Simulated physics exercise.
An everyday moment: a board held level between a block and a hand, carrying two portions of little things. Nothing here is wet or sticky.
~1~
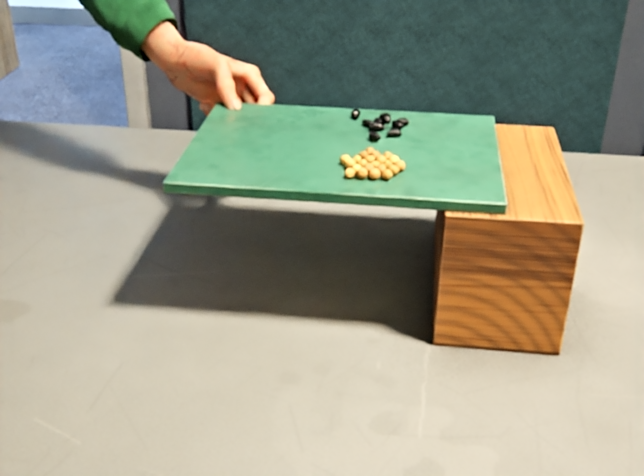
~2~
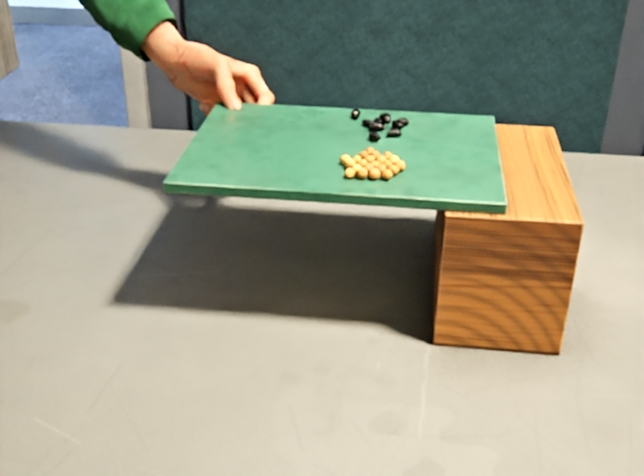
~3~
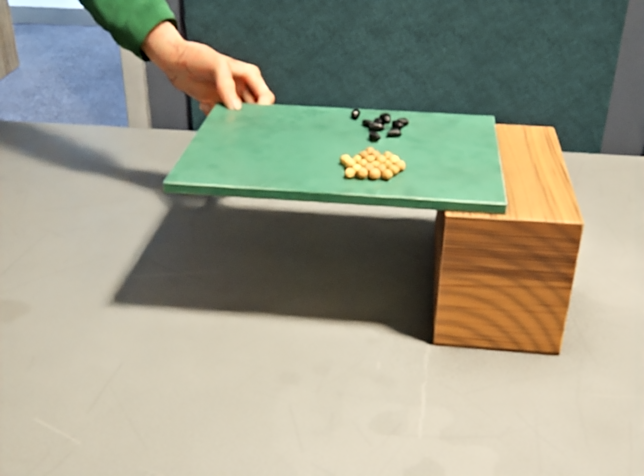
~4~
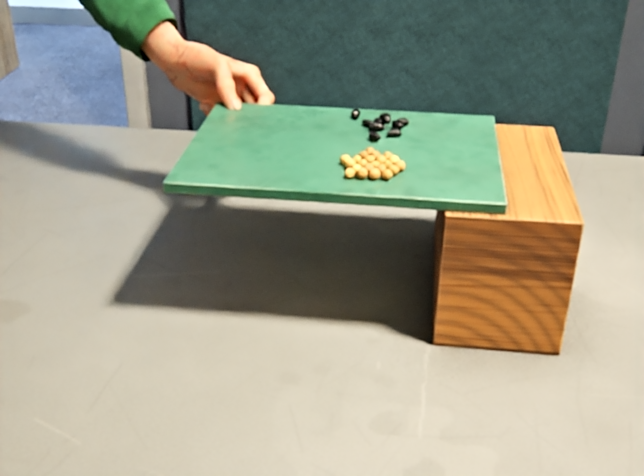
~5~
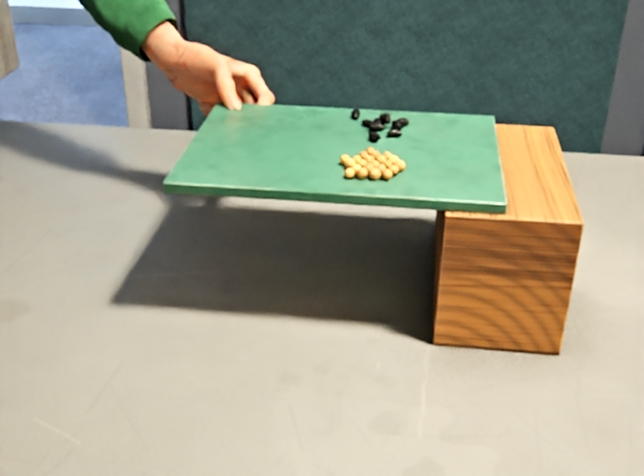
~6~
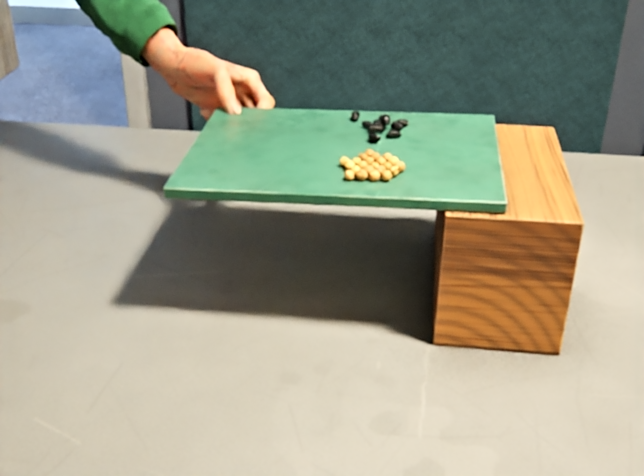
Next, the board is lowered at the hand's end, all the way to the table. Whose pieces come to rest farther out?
It is the front portion.
Then, 0.61 s later than the last frame, board sloping at 20°; front portion every one still on the board; back portion every one still on the board.
Then, 1.15 s later than the last frame, board sloping at 34°; front portion mostly one to two board lengths out; back portion mostly at the foot of the board.
Then, 1.61 s later than the last frame, board resting at 34°; front portion mostly one to two board lengths out; back portion mostly less than half a board's length out.
When it is over, board resting at 34°; front portion mostly more than two board lengths out, roughly a third gone off the table; back portion mostly less than half a board's length out; the front portion has gone farther.
